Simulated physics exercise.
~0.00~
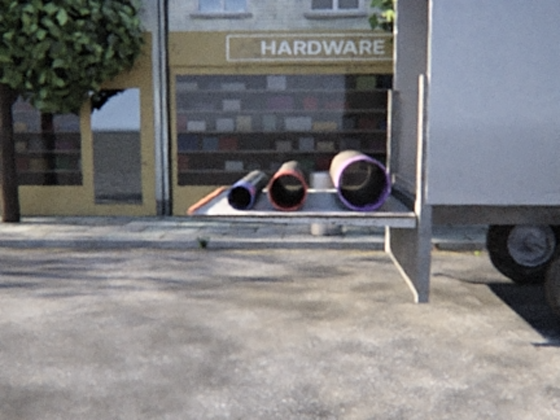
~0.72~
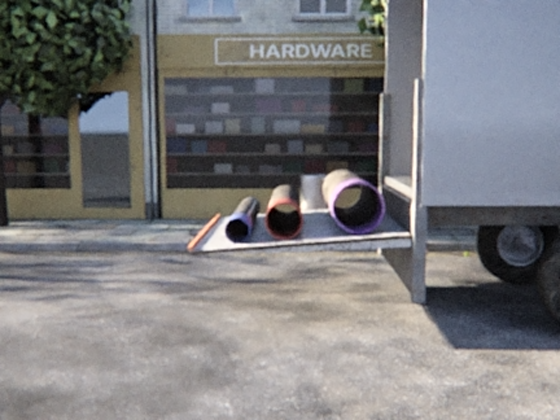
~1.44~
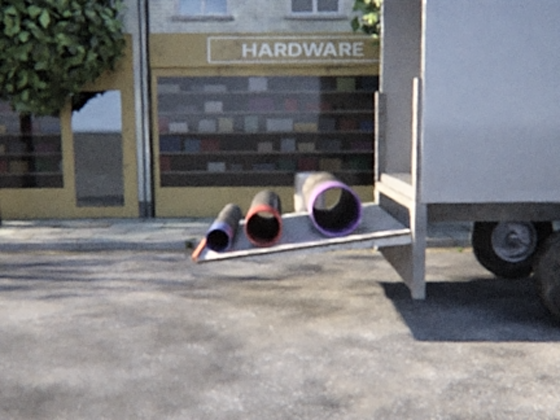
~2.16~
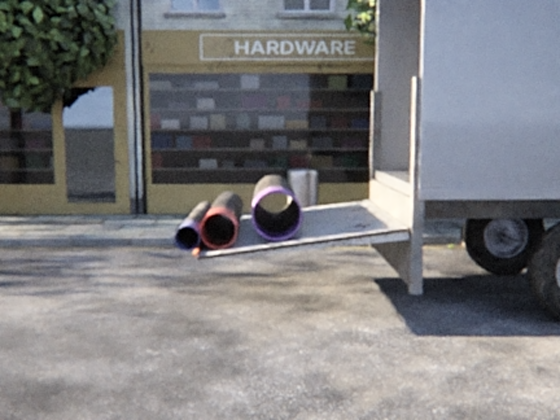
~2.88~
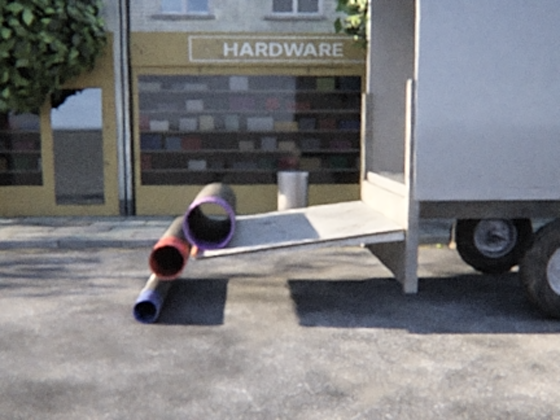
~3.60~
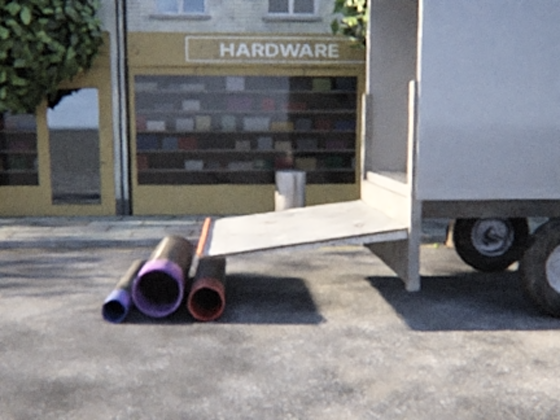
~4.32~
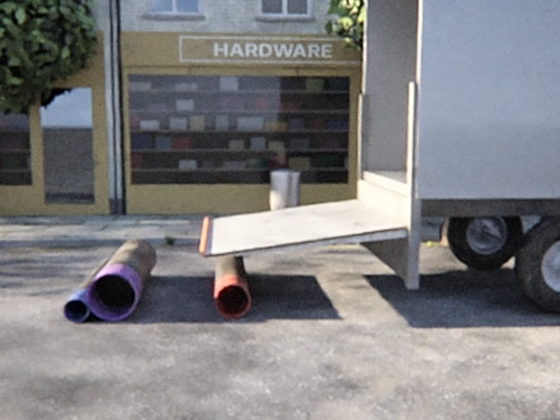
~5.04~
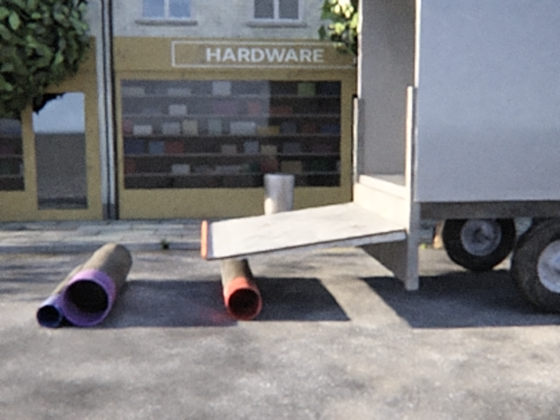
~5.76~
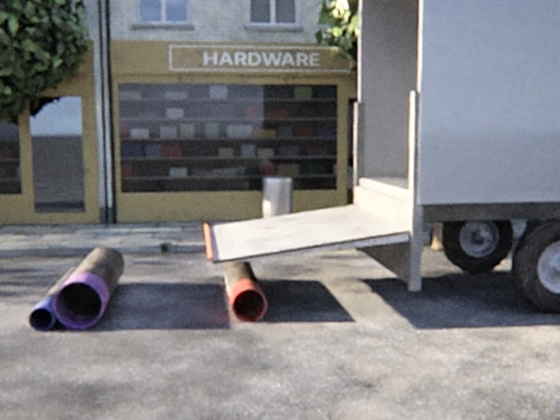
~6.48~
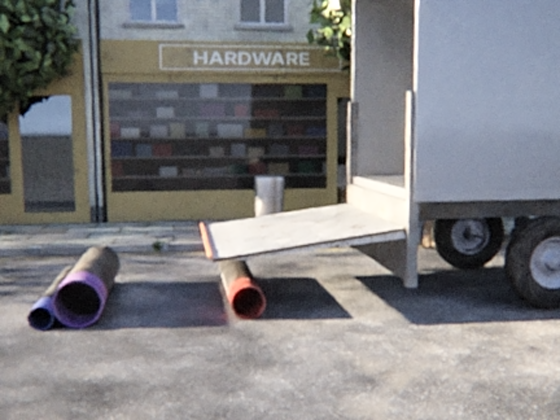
We see three hollow pipes, blue, red and purple, on a lorry's tail-lift outside a hardware shop; the plate lowers and tilts, and they roll left over its edge, blue first, ending on the ground with blue and purple together and red near the plate's edge.
